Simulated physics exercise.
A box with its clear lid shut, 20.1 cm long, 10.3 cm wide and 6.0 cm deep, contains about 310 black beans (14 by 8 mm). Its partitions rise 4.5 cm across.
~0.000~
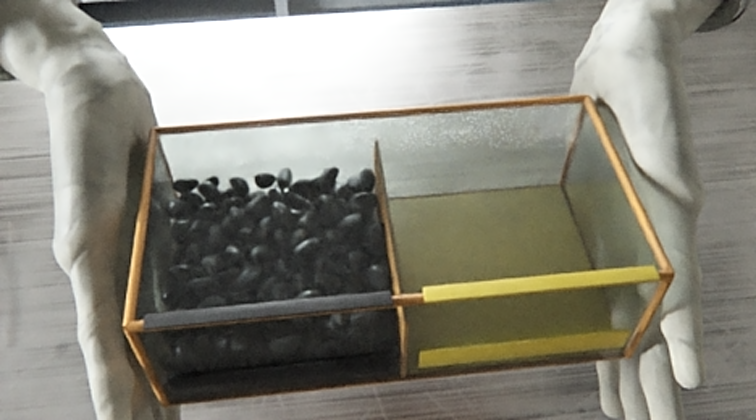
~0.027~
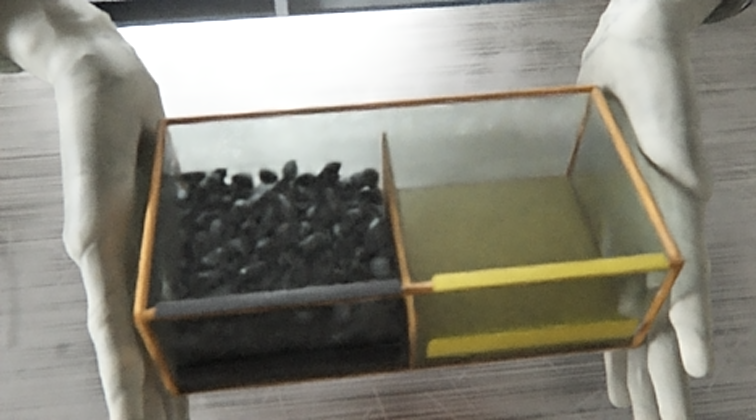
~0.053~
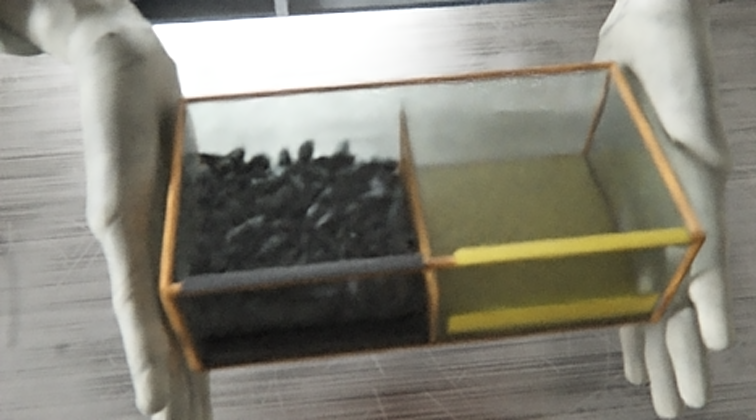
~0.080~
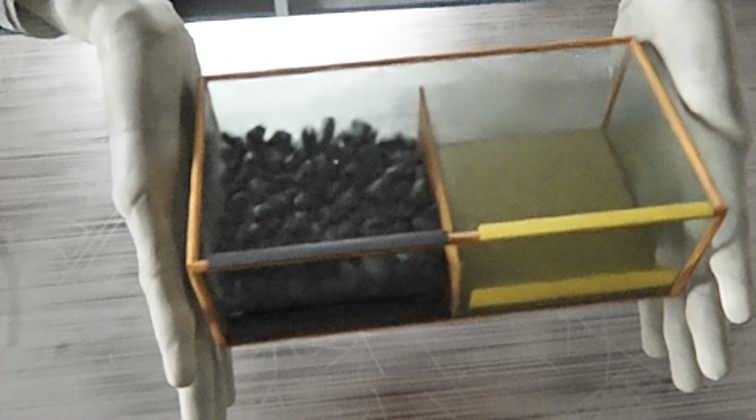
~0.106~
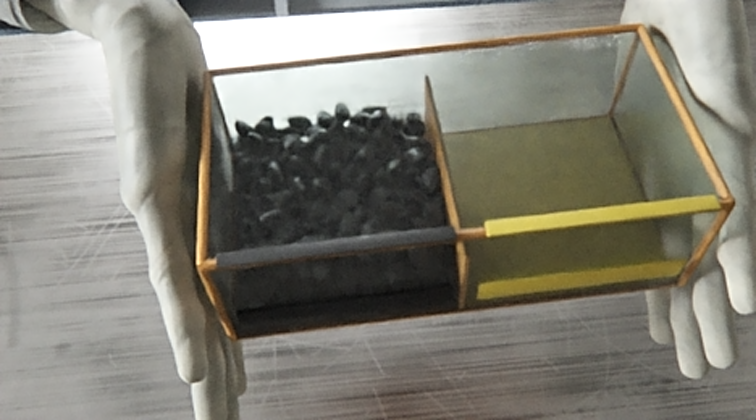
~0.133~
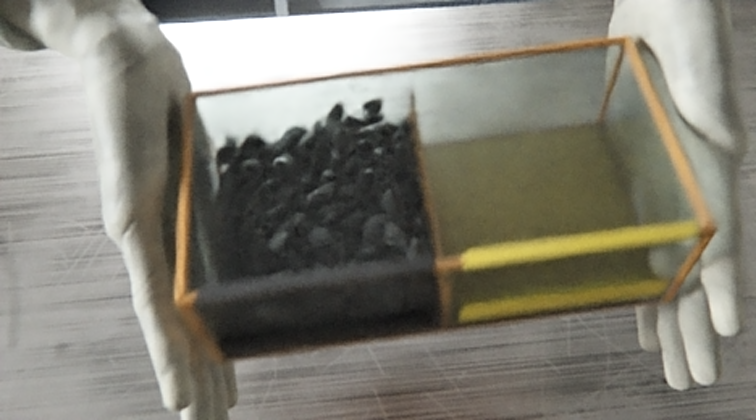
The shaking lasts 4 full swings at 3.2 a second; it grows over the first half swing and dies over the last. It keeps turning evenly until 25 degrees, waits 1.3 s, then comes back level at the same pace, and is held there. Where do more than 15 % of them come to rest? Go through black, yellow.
In the black compartment: Yes; in the yellow compartment: No.
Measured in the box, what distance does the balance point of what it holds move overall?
About 1.5 cm.
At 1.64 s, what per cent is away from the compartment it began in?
About 10 per cent.
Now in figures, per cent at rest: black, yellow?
Black 90; yellow 10.
Then, at 0.71 s, tilt 25 degrees; black 95 %, yellow 5 %; middle of all pieces near (395, 165).
After 1.20 s, tilt 25 degrees; black 90 %, yellow 10 %; middle of all pieces near (234, 347).
After 1.64 s, tilt 24 degrees; black 90 %, yellow 10 %; middle of all pieces near (306, 290).
Then, at 2.07 s, tilt 0 degrees; black 90 %, yellow 10 %; middle of all pieces near (295, 290).
By 2.3 s all is still; black 90 %, yellow 10 %.
